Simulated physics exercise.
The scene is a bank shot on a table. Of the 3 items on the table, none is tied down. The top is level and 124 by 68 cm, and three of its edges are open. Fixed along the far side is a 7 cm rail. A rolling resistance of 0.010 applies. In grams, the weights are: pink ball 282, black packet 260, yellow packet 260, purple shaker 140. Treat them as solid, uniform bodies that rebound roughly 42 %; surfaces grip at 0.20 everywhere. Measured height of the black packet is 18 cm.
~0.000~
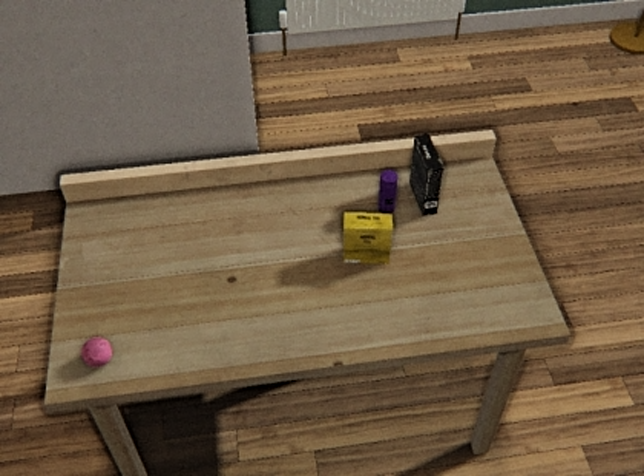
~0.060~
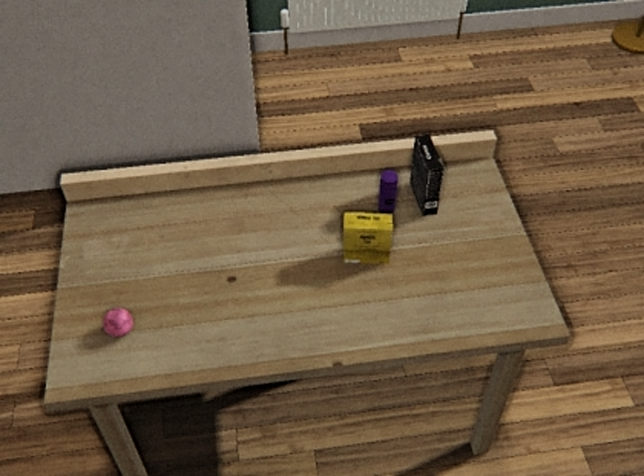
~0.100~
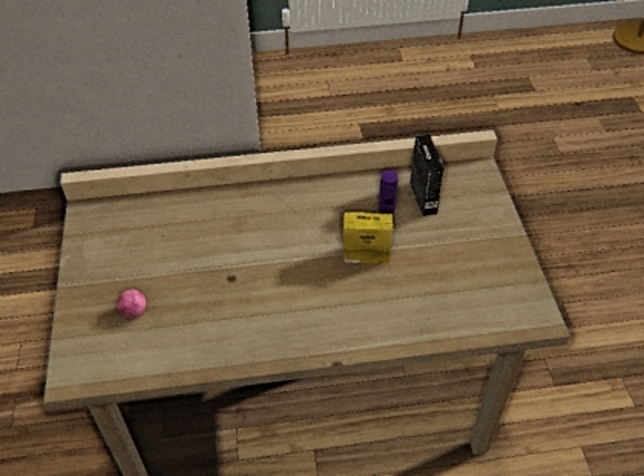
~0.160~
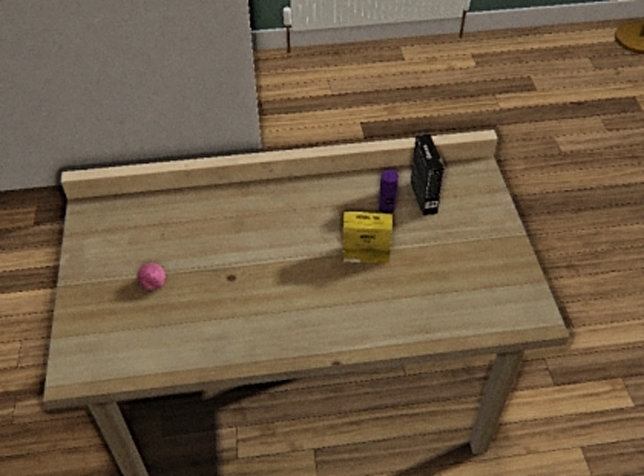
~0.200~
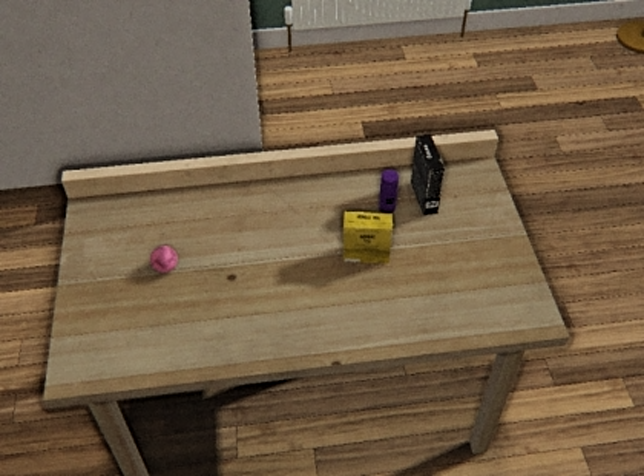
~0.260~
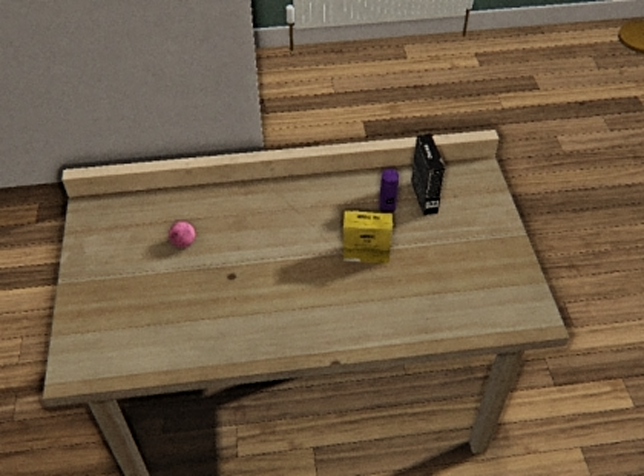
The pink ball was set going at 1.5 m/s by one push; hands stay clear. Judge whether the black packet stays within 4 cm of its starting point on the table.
It does.
Around 0.66 s, pink ball near (281, 201).
Around 1.36 s, pink ball near (443, 230).
Around 2.06 s, pink ball near (567, 343).
Finally (2.3 s), all 3 still in place (within 4 cm). Final places as that camera would see them, black packet near (427, 175).
